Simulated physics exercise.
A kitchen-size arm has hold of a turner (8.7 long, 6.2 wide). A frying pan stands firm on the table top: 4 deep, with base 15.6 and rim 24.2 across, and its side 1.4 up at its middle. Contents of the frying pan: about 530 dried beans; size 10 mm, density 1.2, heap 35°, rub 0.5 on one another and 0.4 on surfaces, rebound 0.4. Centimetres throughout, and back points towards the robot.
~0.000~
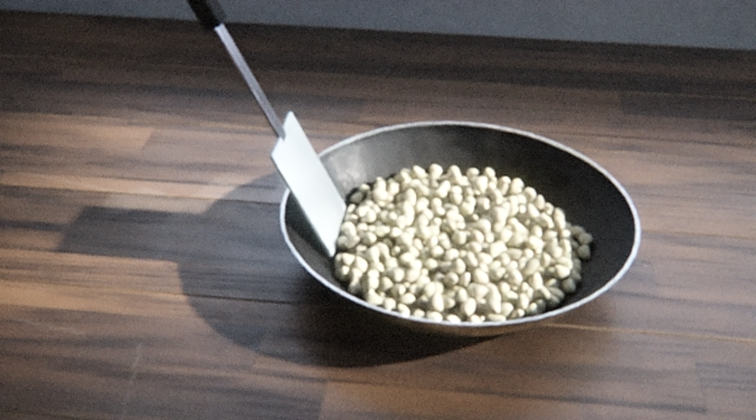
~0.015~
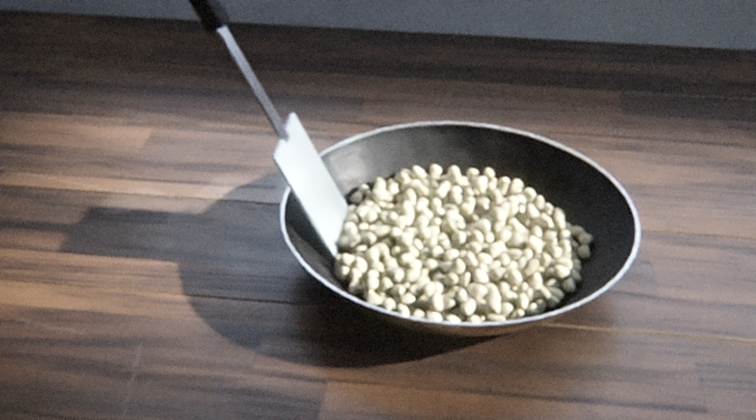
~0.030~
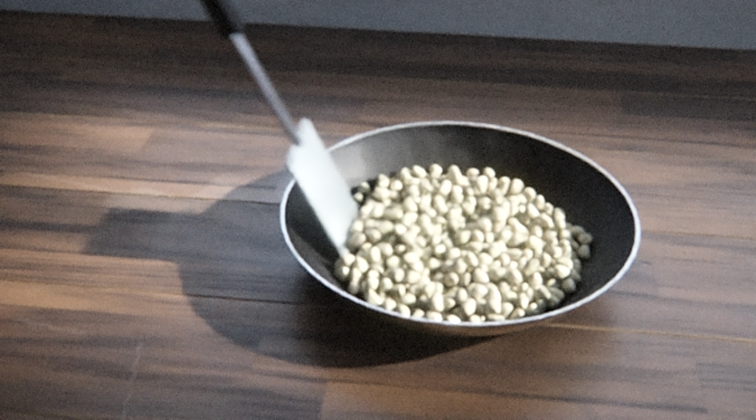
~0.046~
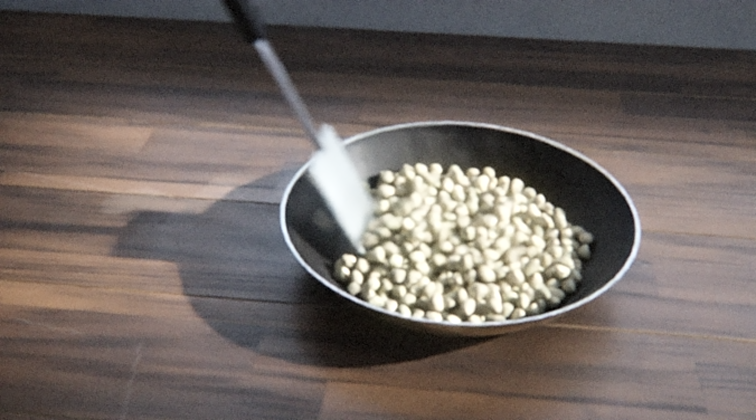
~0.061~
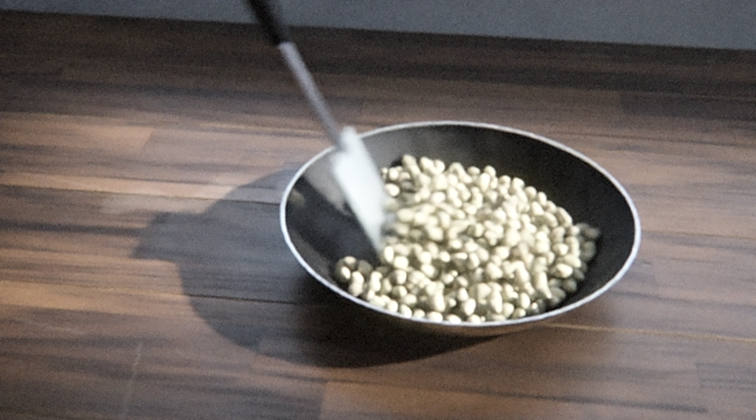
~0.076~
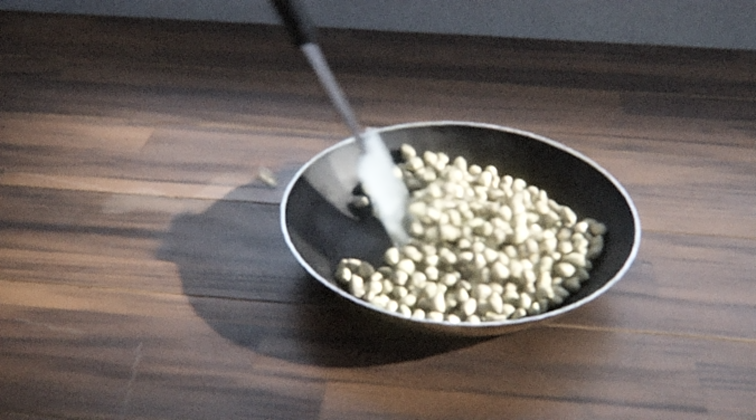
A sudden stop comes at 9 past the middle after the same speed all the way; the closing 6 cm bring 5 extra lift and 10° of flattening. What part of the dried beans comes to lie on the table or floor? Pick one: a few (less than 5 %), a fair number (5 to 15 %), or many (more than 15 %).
Many, more than 15 %.
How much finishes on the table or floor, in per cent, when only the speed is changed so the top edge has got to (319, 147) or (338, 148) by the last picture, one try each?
10 % and 15 %.
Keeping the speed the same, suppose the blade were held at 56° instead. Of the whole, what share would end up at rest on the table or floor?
It would be near 20 per cent.
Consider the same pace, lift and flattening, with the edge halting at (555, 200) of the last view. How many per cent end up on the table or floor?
15 %, roughly.
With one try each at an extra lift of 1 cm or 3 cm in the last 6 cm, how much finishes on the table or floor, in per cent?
Estimates, in order: 30 % then 25 %.
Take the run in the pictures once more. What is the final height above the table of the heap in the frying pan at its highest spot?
Some 5.0 cm above the table.
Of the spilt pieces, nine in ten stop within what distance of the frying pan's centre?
About 50 cm.
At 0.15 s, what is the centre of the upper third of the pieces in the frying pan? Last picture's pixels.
It is centred close to (552, 220).
After 0.11 s, sloping 64°, highest piece 9 above the table; 533 in the frying pan, 1 on the blade or in flight.
After 0.15 s, sloping 61°, highest piece 10 above the table; 533 in the frying pan, 1 on the blade or in flight.
After 0.37 s, sloping 54°, highest piece 13 above the table; 429 in the frying pan, 52 on the table or floor, 53 on the blade or in flight.
After 1.42 s, sloping 54°, highest piece 5 above the table; 429 in the frying pan, 105 on the table or floor.
In the end, 429 in the frying pan, 105 on the table or floor. That is 20 % on the table or floor.
